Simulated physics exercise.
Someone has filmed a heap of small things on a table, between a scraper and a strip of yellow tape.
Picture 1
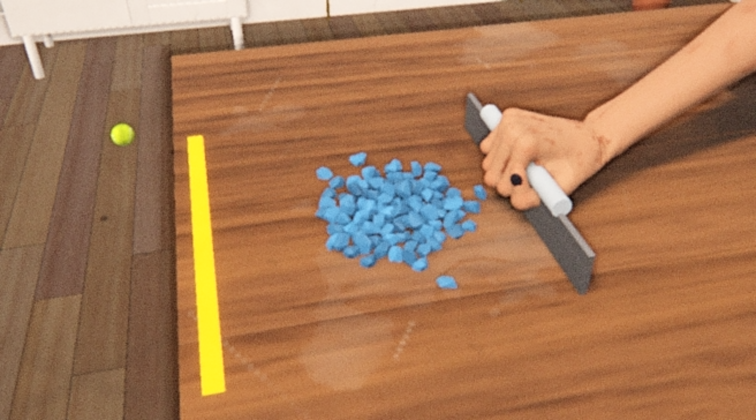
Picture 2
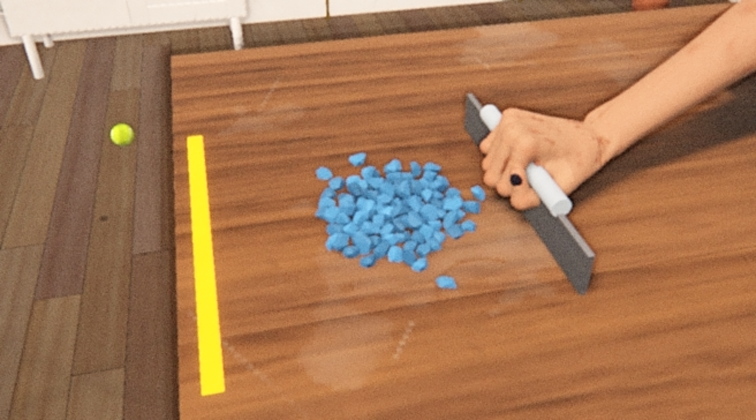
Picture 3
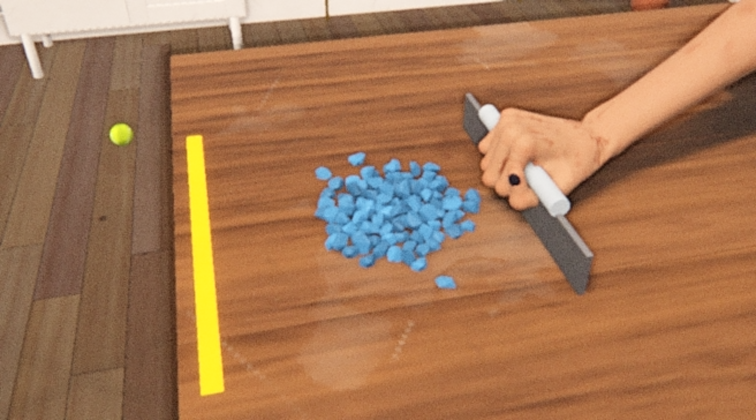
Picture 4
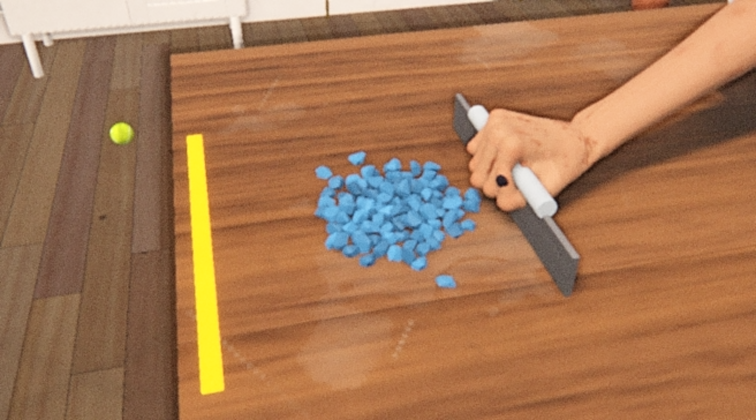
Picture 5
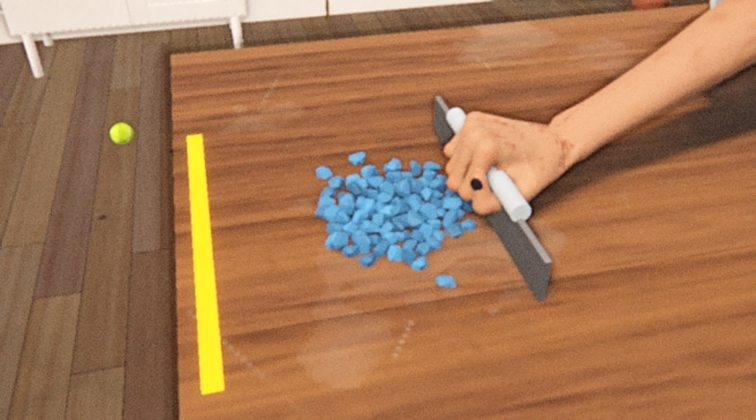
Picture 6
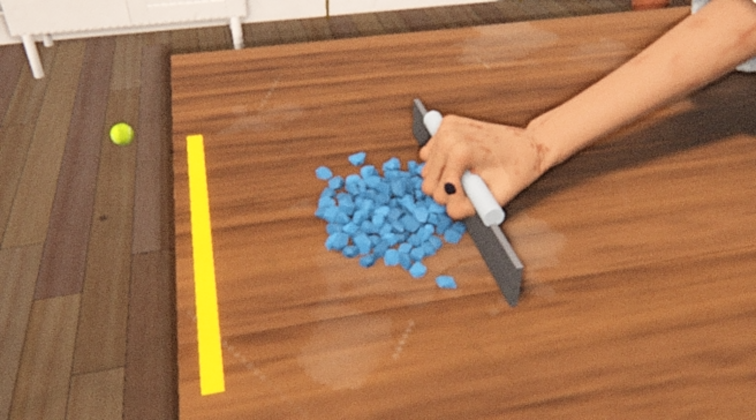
In the video, a hand holds a scraper at rest on a wooden table beside a heap of small blue stones, then slides it left, pushing the nearest stones slightly toward a strip of yellow tape near the table's edge.
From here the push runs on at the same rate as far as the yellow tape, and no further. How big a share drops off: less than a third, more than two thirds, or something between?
The floor gets over two thirds.
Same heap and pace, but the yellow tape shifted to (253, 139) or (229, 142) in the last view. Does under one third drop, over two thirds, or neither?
The first try: Less than a third. The second: In the middle band.
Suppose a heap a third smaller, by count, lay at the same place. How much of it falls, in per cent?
Roughly 90 in a hundred.
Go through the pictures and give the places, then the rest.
Scraper near (577, 259), at rest; yellow tape near (196, 146), right by the edge; edge at (176, 248); the heap near (395, 207), aquarium stones, in the first frame.
Scraper near (576, 259), at rest, in the second frame.
Scraper near (575, 259), at rest; the heap near (394, 207), in the third frame.
Scraper near (562, 260), in the fourth frame.
Scraper near (535, 265); the heap near (395, 206), only a few pushed along, in the fifth frame.
Scraper near (507, 270); yellow tape near (195, 146); edge at (175, 247); the heap near (392, 208), near a quarter pushed along, in the sixth frame.
Shortly afterwards, scraper still moving, near (323, 187); heap all on the table, its front near (223, 217).
Next, scraper stopped at the yellow tape; heap the bulk over the edge.
In the end, scraper stopped at the yellow tape; heap the bulk over the edge.
